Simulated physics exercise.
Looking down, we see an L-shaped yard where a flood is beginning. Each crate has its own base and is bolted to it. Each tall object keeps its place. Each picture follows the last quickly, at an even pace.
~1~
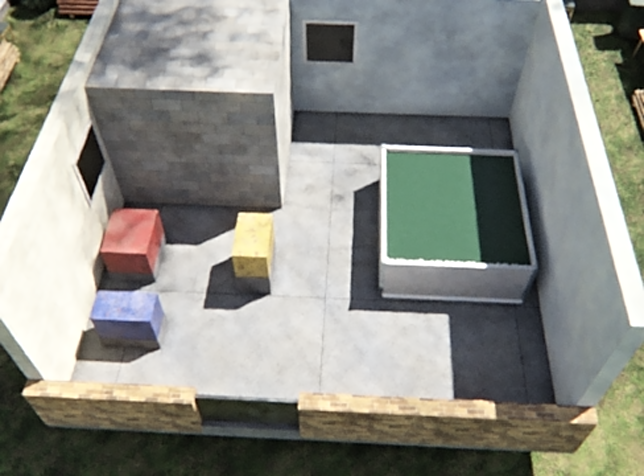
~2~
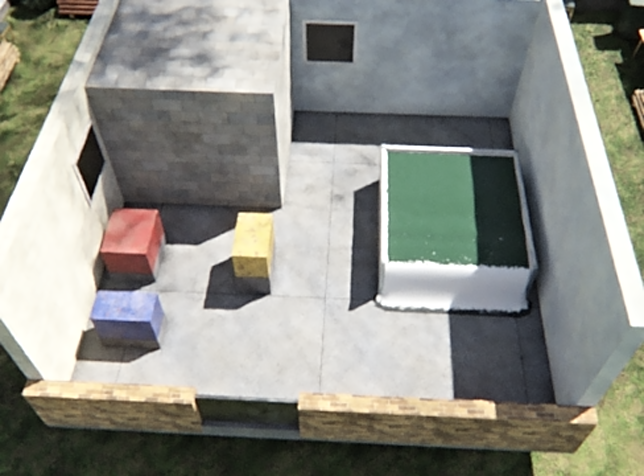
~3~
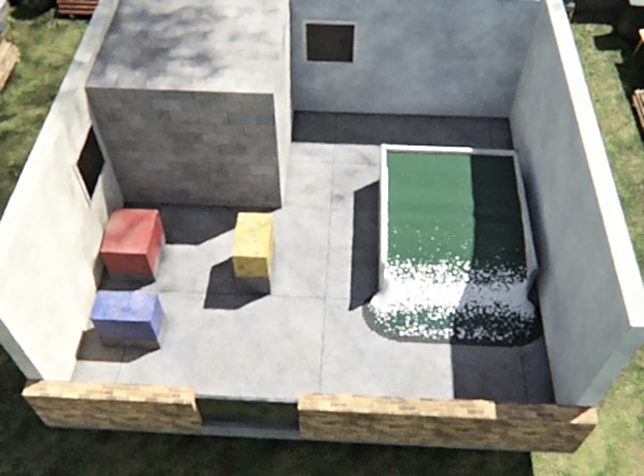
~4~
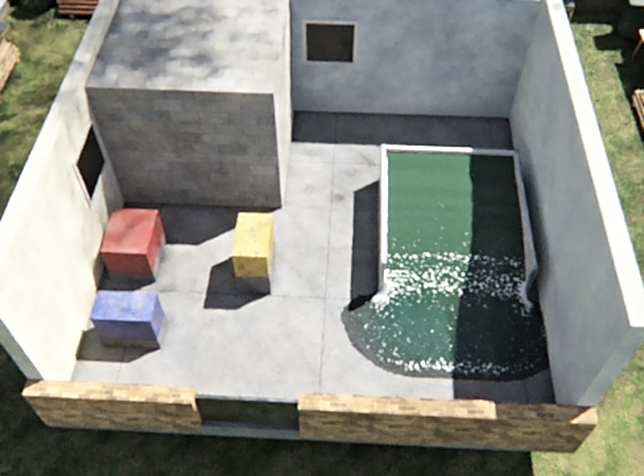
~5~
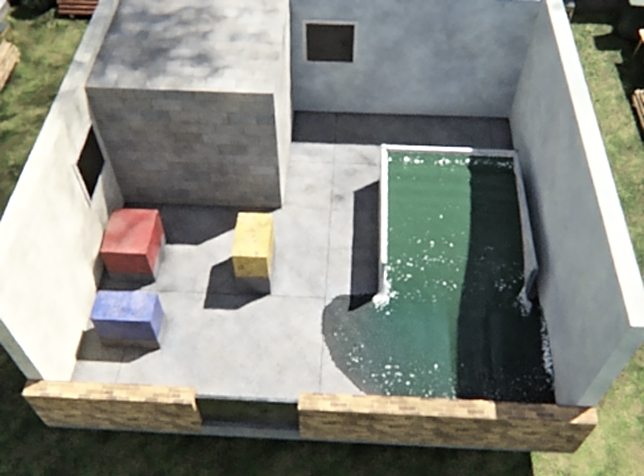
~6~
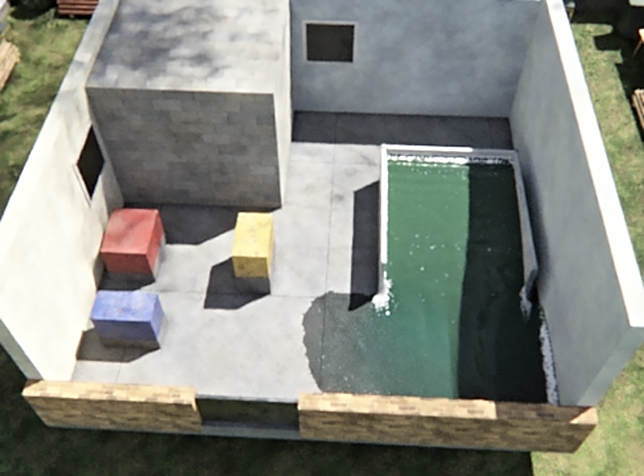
Green water poured out of the near side of a white-walled tank, foaming white at first, then spread across the gray yard to the low brick wall, while the red, yellow and blue blocks stayed still.
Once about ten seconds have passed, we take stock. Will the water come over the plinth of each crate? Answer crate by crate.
The blue crate: Yes, water reaches it. The yellow crate: No, it stays dry. The red crate: Yes, water reaches it.
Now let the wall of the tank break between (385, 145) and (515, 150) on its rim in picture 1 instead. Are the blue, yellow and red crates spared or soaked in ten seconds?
Result: Blue crate is left untouched, yellow crate is left untouched, red crate is left untouched.
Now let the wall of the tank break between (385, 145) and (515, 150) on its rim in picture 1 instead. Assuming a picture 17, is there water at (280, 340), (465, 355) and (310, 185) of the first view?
First: Spared by the leak. Second: Spared by the leak. Third: Reached by the flood.
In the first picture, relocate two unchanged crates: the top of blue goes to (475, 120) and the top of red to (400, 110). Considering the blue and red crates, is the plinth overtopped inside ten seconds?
The blue crate stays clear, while the red crate stays clear.
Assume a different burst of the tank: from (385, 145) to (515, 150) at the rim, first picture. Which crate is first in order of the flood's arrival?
That would be the yellow crate, reached first.
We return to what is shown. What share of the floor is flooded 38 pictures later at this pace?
I'd guess some 85 per cent.
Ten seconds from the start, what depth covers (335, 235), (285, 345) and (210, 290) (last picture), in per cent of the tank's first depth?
16, 20, 16 %.
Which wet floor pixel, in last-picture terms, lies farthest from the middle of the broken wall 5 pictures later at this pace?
My estimate: Roughly (225, 411).
A moment on, water covers 25 % of the floor; the blue crate not reached, the yellow crate not reached, the red crate not reached.
Next, water covers 35 % of the floor; the blue crate water round its plinth, the yellow crate not reached, the red crate not reached.
Then, water covers 60 % of the floor; the blue crate water round its plinth, the yellow crate water round its plinth, the red crate water round its plinth.
Later, water covers 85 % of the floor; the blue crate water round its plinth, the yellow crate water round its plinth, the red crate water round its plinth.
In the end, water covers 100 % of the floor; the blue crate was topped, the yellow crate stayed above the water, the red crate was topped.
